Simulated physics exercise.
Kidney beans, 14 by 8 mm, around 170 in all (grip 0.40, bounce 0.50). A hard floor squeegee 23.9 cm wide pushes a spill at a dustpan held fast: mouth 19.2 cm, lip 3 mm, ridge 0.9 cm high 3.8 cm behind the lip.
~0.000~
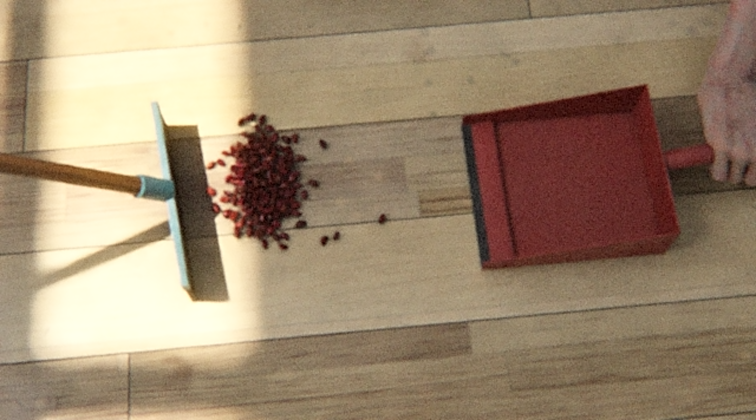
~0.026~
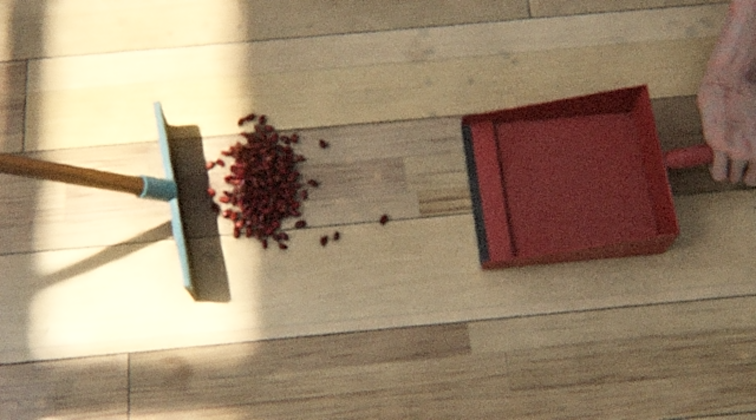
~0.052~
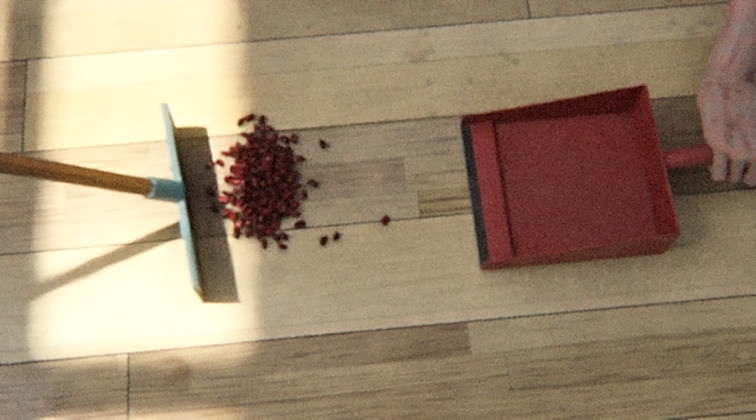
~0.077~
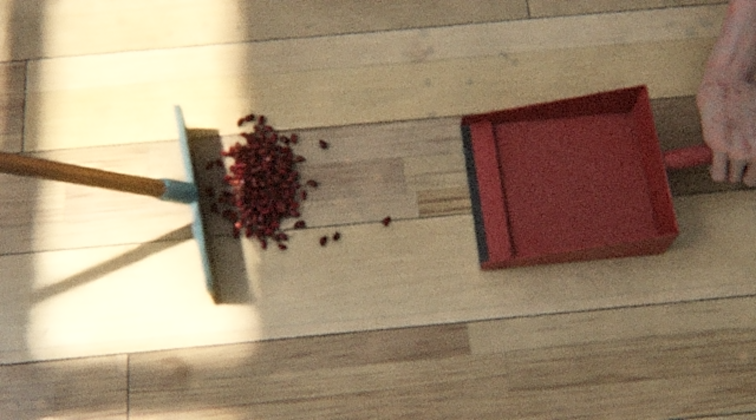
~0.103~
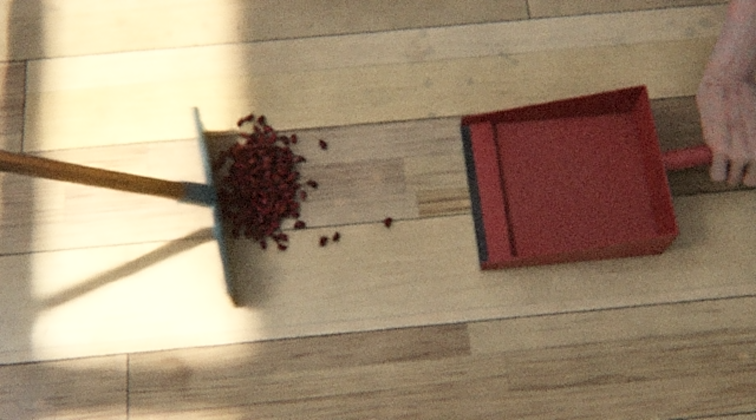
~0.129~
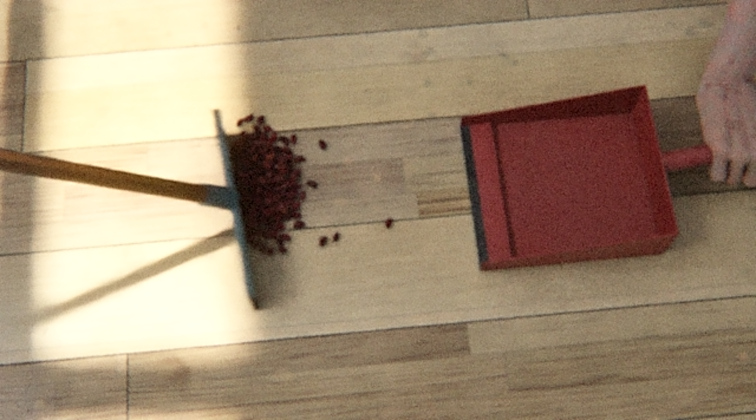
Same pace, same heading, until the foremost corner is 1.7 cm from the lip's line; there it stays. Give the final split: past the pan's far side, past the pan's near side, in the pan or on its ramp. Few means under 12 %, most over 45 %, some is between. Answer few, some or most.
Past the pan's far side: Some; past the pan's near side: Few; in the pan or on its ramp: Some.
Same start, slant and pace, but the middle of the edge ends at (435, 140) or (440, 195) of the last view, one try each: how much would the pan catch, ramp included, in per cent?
About 25 and 30 per cent.
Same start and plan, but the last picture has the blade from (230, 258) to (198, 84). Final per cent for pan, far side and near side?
Pan 10, far 65, near 0.
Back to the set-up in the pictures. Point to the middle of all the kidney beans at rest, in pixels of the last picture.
Near (464, 181).
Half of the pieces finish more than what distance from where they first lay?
Some 26 cm.
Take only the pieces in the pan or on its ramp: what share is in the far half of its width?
Some 40 per cent.
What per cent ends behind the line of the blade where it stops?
Roughly 15 per cent.
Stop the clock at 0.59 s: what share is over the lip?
Some 30 per cent.
After 0.27 s, middle of the blade 15 cm from the lip; 0 % over the lip, far side 20 %, near side 0 %.
Then, at 0.36 s, middle of the blade 7 cm from the lip; 0 % over the lip, far side 20 %, near side 5 %.
After 0.59 s, middle of the blade 3 cm from the lip; 30 % over the lip, far side 25 %, near side 5 %.
At rest (2.9 s), far side 25 %, near side 5 %, pan 30 %, in front of the lip or behind the blade 40 %.
